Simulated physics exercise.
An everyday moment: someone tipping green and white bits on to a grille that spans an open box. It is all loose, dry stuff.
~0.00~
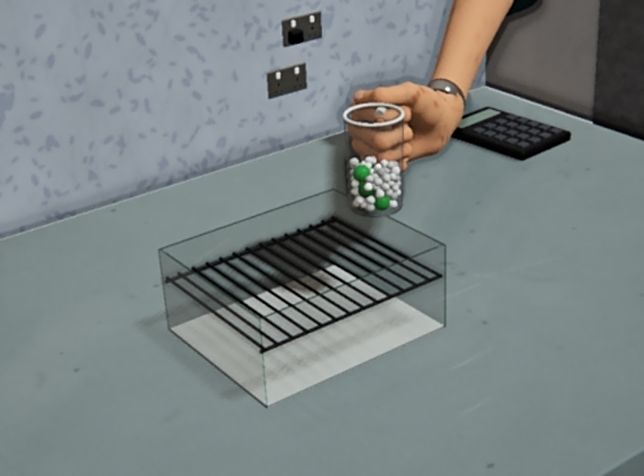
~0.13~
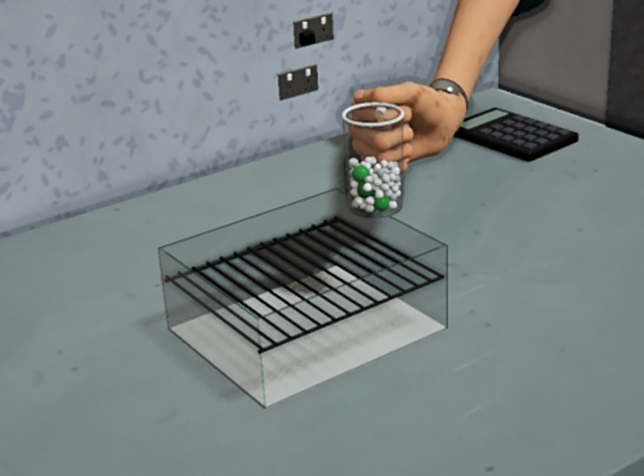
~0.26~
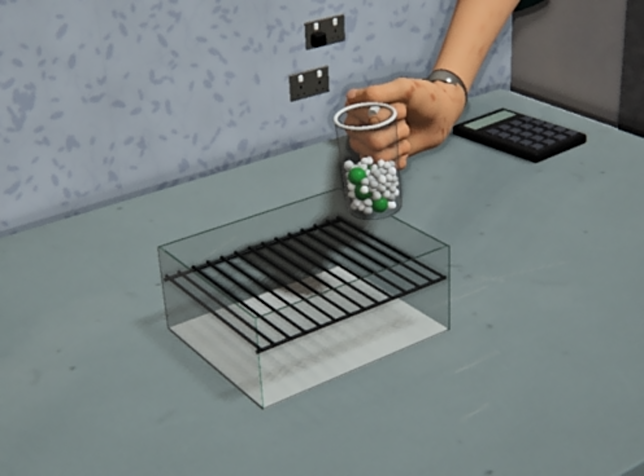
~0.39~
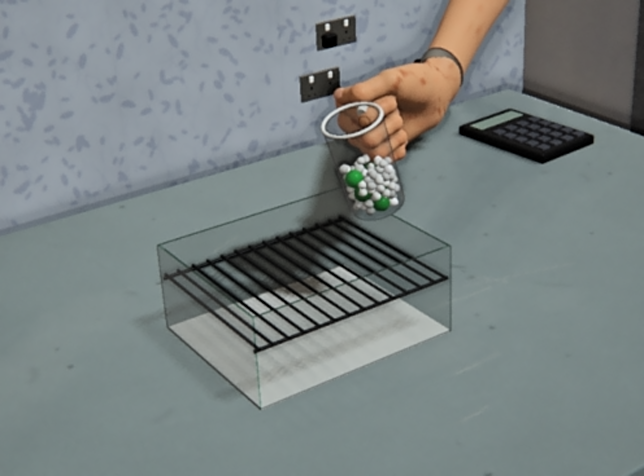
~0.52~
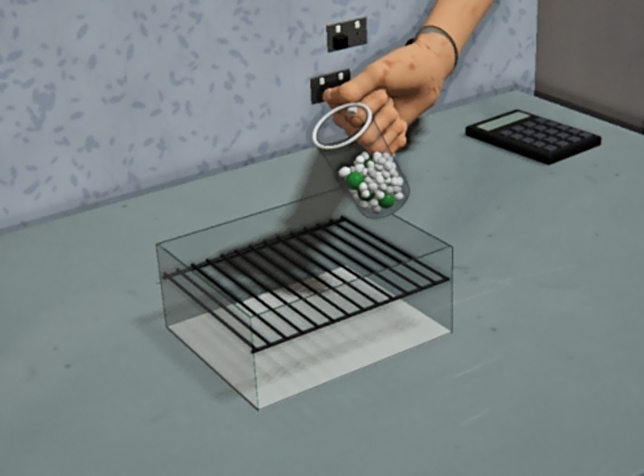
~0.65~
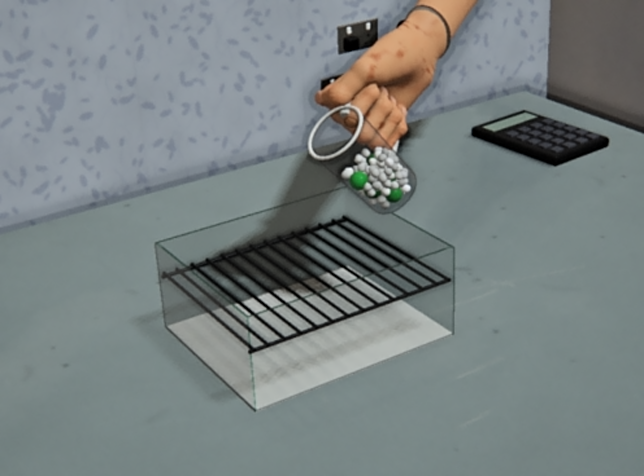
A hand held a clear cup of green and white bits above a wire rack set across a see-through box, then gradually tilted it to the left, with the bits still inside.
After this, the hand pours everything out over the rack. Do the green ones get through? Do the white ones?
The green pieces stay on top; the white pieces drop through.
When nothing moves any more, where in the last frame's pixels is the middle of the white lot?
At about (322, 327).
After 1.06 s, green ones, the whole lot in the cup; white ones, the whole lot in the cup.
After 1.42 s, green ones, the whole lot in the cup; white ones, all but a few in the cup, only a few on or over the wires.
After 1.73 s, green ones, the whole lot on or over the wires; white ones, a little in the cup, near half on or over the wires, near half under the rack.
In the end (2.5 s), green ones, the whole lot on the wires, none at all under the rack; white ones, the whole lot under the rack.
